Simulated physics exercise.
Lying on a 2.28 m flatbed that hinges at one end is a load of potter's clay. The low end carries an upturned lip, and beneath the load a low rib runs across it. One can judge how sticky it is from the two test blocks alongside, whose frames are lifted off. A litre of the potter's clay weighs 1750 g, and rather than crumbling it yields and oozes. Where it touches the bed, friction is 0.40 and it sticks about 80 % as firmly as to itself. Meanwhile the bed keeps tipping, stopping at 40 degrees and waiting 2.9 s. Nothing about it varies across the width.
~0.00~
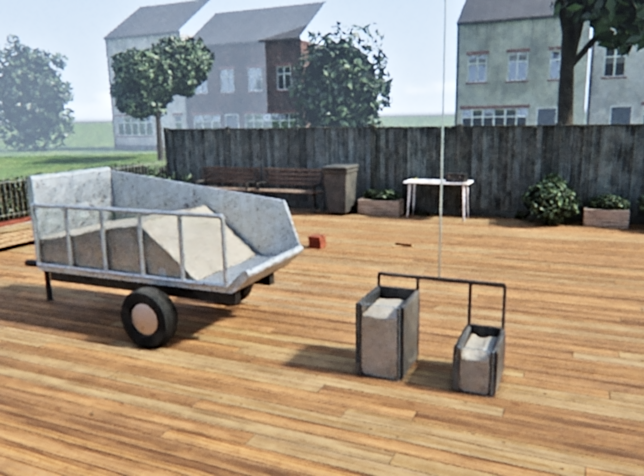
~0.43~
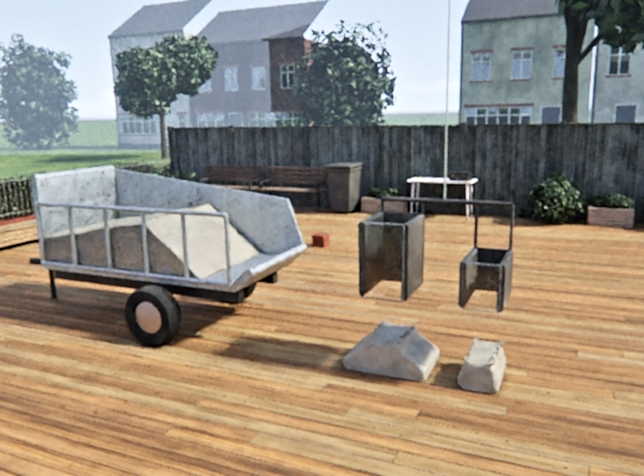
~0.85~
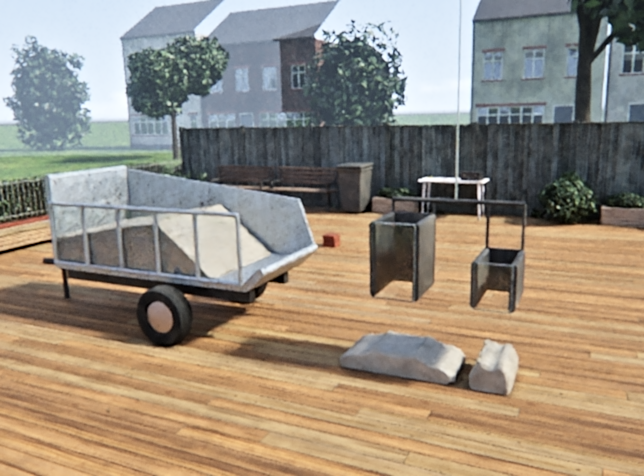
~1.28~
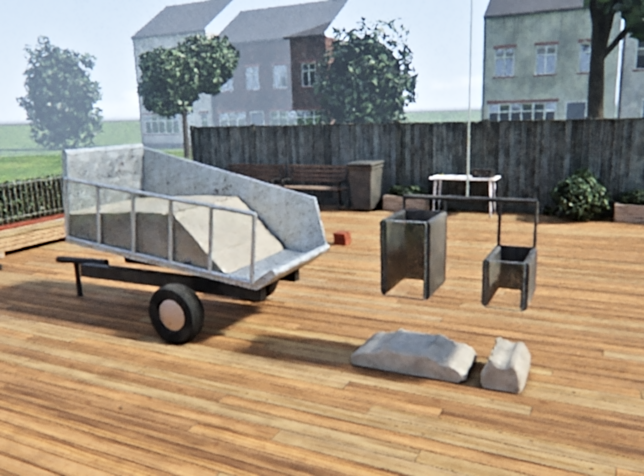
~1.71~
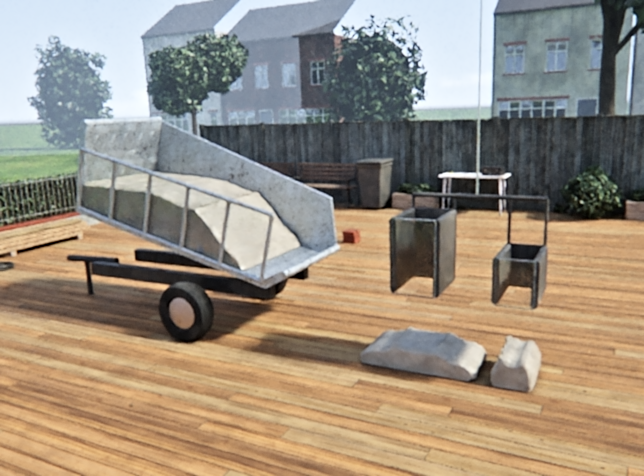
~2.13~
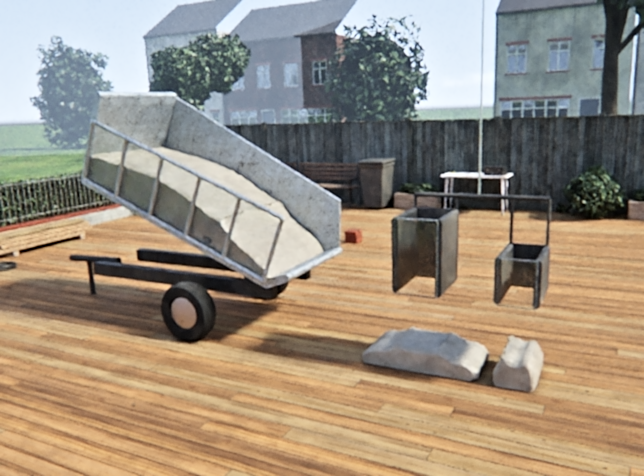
A grey tipping trailer stands at left on a sunlit wooden deck, seen from slightly above, with a dark fence, trees and houses behind. It carries a pale grey mound behind a railed side, while two dark open boxes on a crossbar enclose pale blocks at right. The boxes rise and the blocks slump, the left one spreading wider, then the trailer bed tilts up at its left end as the camera pans slightly left.
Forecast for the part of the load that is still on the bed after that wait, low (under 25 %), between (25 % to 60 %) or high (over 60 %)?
Forecast low.
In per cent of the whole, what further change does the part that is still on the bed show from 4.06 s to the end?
9 %.
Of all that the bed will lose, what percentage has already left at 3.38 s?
Roughly 40 per cent.
After 2.71 s, the tilt is 33 degrees and 98 % is on the bed.
After 3.38 s, the tilt is 40 degrees and 71 % is on the bed.
After 4.06 s, the tilt is 40 degrees and 26 % is on the bed.
After 4.73 s, the tilt is 40 degrees and 18 % is on the bed.
After 6.21 s, the tilt is 40 degrees and 18 % is on the bed.
